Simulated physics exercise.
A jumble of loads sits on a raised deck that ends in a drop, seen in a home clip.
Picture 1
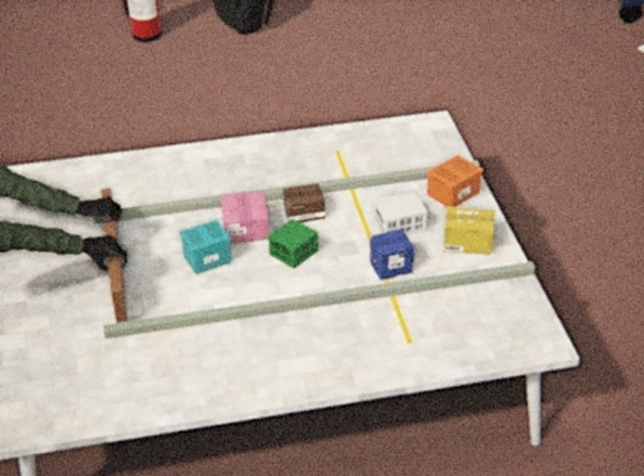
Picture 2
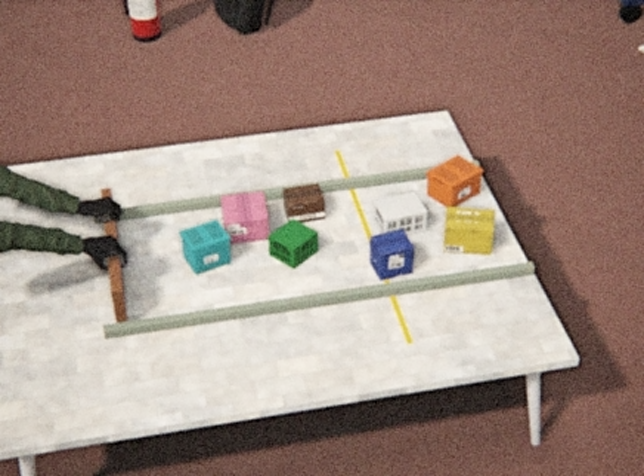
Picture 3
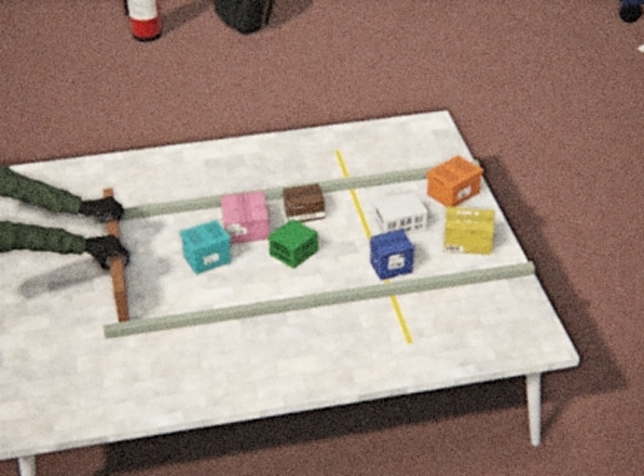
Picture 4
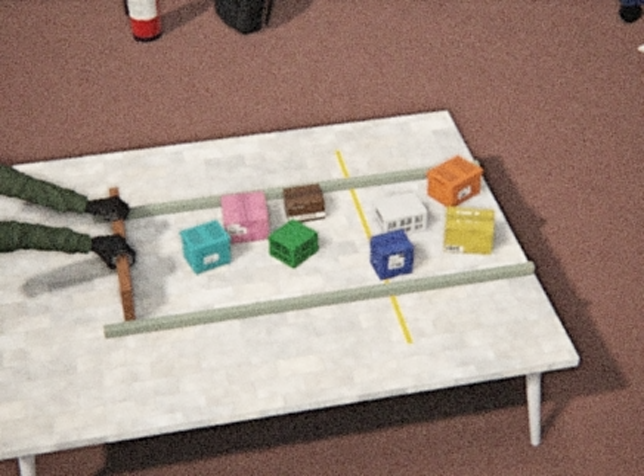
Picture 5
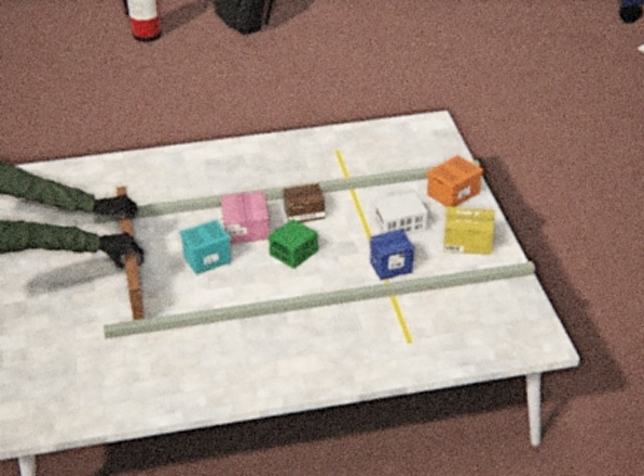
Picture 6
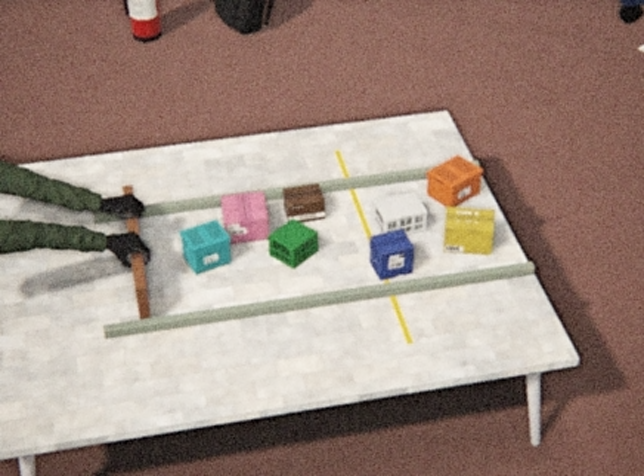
Wooden plank held by two gloved hands sliding slowly right between pale rails on a table, the colourful boxes ahead staying still.
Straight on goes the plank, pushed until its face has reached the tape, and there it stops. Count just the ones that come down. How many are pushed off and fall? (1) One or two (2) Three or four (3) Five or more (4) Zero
(4) Zero.
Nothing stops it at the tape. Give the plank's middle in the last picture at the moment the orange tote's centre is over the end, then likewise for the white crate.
Estimated middle: (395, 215), and (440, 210) for the other.
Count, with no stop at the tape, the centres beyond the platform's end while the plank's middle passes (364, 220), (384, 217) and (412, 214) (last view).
Middles past end - pos 1: 0, pos 2: 0, pos 3: 2.
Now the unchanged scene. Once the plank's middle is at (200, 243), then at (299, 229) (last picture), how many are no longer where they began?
First 1 and then 4.
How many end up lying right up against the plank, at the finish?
It is in contact with 3.
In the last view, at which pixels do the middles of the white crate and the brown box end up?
Result: One at about (440, 206), the other at about (414, 184).
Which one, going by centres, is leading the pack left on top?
Orange tote.
Soon after, none off yet; orange tote at rest near (454, 183); yellow parcel at rest near (469, 231); white crate at rest near (400, 216).
At rest, the number that fall off is zero.
